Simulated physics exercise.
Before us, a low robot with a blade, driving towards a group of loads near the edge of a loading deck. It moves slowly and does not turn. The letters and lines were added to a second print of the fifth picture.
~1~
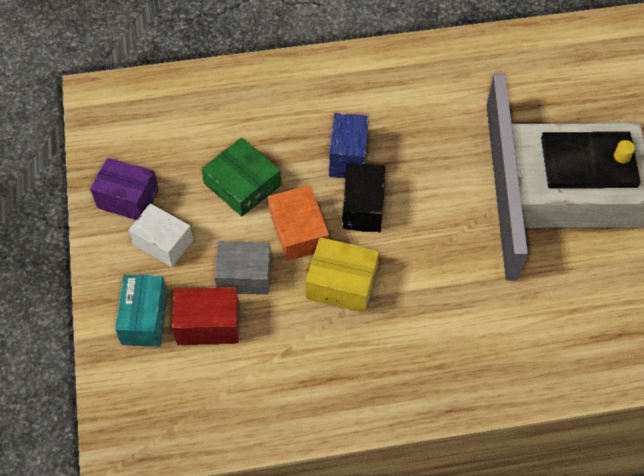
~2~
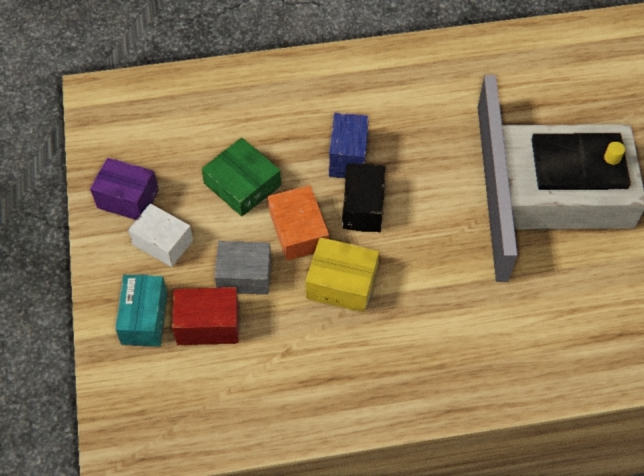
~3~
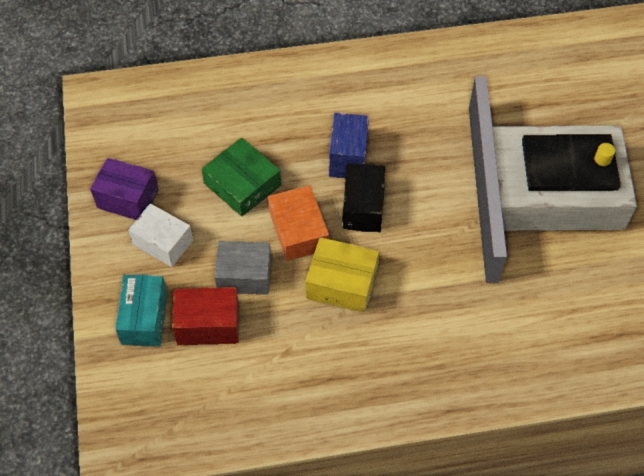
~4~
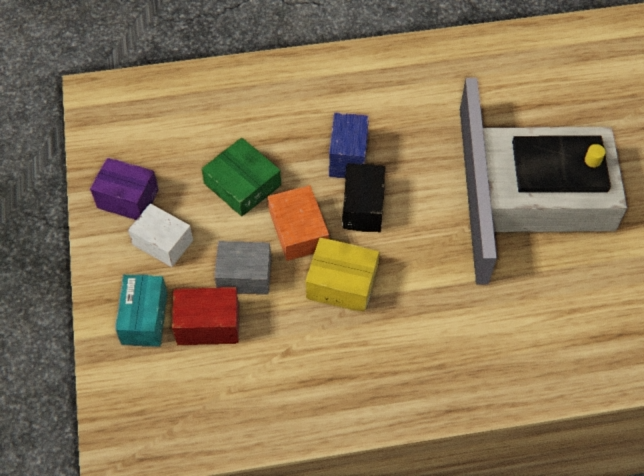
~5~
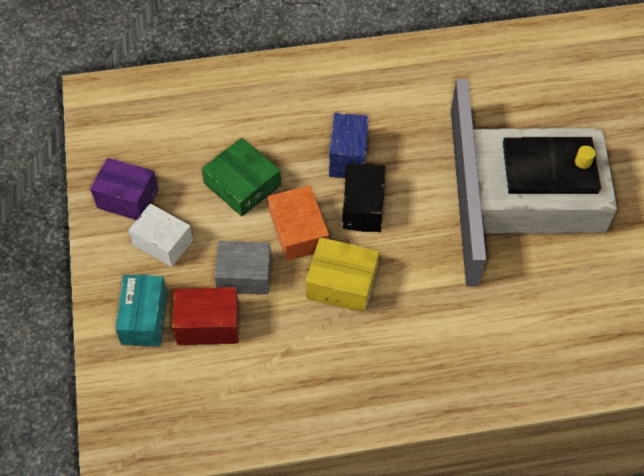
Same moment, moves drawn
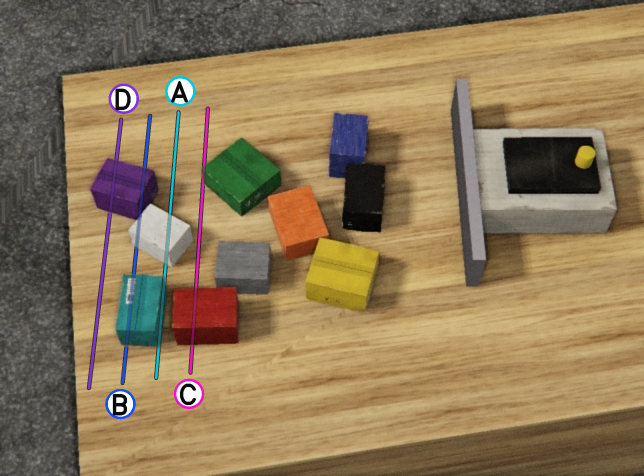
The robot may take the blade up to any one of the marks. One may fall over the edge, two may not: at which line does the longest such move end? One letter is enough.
Stop at C.
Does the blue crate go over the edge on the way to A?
By then, no.
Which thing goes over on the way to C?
The turquoise parcel.
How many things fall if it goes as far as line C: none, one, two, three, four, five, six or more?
In all, one.
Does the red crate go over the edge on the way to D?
By then, yes.
On the marked copy, A at (168, 235); B at (137, 239); C at (200, 230); D at (106, 244).
Taking C. A third of the way, robot (448, 177); yellow box (333, 278); black parcel (346, 200).
Two thirds of the way, robot (349, 191); turquoise parcel (121, 313); white crate (154, 237).
When it is over, robot (276, 201); turquoise parcel over the edge; white crate (81, 241); one fallen.
As for the rest, A drops five; B drops five; D drops eight.
